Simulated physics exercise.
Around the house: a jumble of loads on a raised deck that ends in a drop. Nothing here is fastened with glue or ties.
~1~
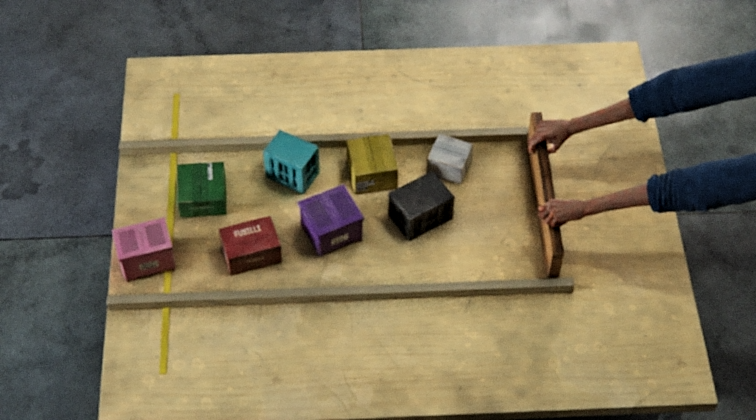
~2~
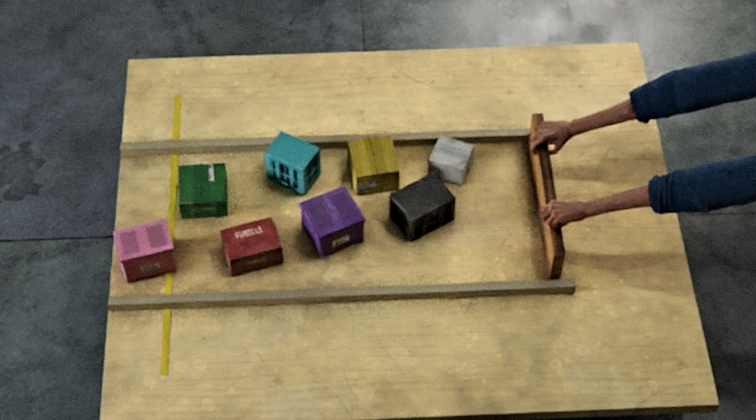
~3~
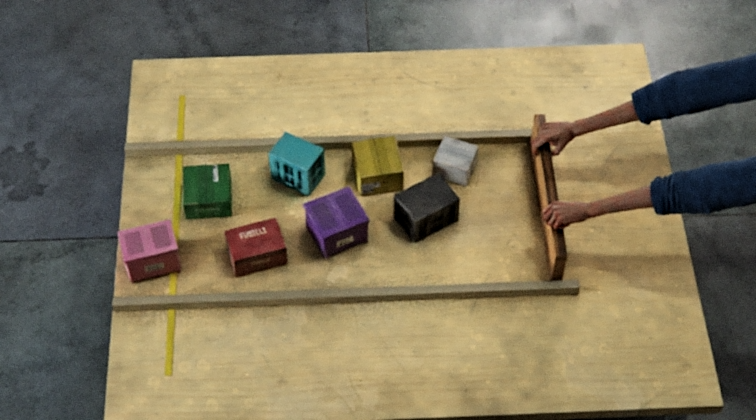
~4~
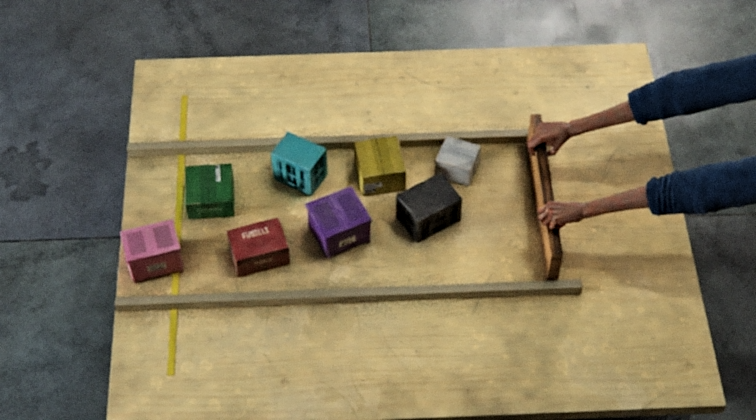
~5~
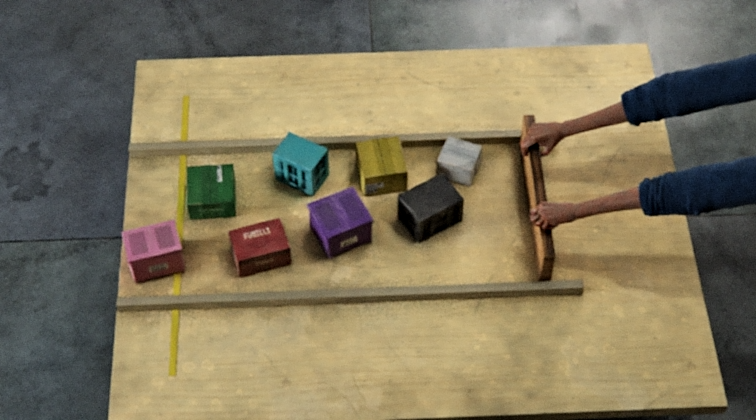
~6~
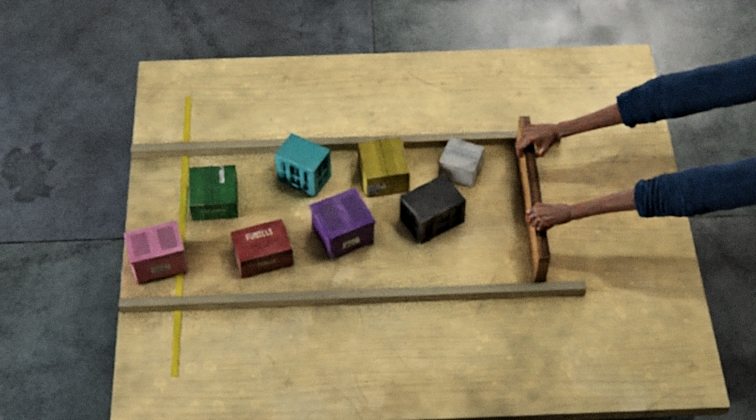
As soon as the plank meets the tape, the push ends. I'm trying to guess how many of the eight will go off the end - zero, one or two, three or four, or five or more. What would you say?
I expect five or a larger number to end up below.
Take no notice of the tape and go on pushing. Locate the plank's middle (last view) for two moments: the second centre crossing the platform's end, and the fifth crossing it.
At (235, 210) for the second, at (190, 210) for the fifth.
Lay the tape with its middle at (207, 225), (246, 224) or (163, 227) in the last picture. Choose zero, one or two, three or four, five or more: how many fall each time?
Result per tape, in order - either three or four / either one or two / 5 or more.
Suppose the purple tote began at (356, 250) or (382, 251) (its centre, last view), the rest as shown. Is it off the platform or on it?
In turn it stays put; stays put.
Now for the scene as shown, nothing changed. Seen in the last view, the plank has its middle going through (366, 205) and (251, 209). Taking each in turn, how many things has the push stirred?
The counts are 7 and 8.
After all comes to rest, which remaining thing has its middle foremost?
The purple tote is the one.
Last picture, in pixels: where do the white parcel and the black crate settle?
(165, 178) and (155, 204), roughly.
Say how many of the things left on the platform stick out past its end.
Result: 1.
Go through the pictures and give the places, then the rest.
In the first picture, pink tote (145, 250); green parcel (202, 190); red box (251, 246); plank (544, 195); tape (170, 223).
In the second picture, green parcel (203, 191); black crate (422, 207).
In the third picture, red box (256, 247); white parcel (455, 161).
In the fourth picture, pink tote (153, 252); plank (544, 197).
In the fifth picture, green parcel (211, 192); yellow parcel (382, 166).
In the sixth picture, pink tote (157, 253); green parcel (213, 193); red box (262, 249); plank (532, 199); tape (182, 226).
Soon after, none off yet; pink tote at rest near (157, 253); green parcel at rest near (213, 193); red box at rest near (262, 249).
After that, none off yet; pink tote displaced a little near (147, 247); green parcel displaced about its own width near (171, 205); red box displaced about its own width near (187, 266).
In the end, the number that fall off is five or more; gone, yellow parcel, turquoise crate, red box, green parcel and pink tote.
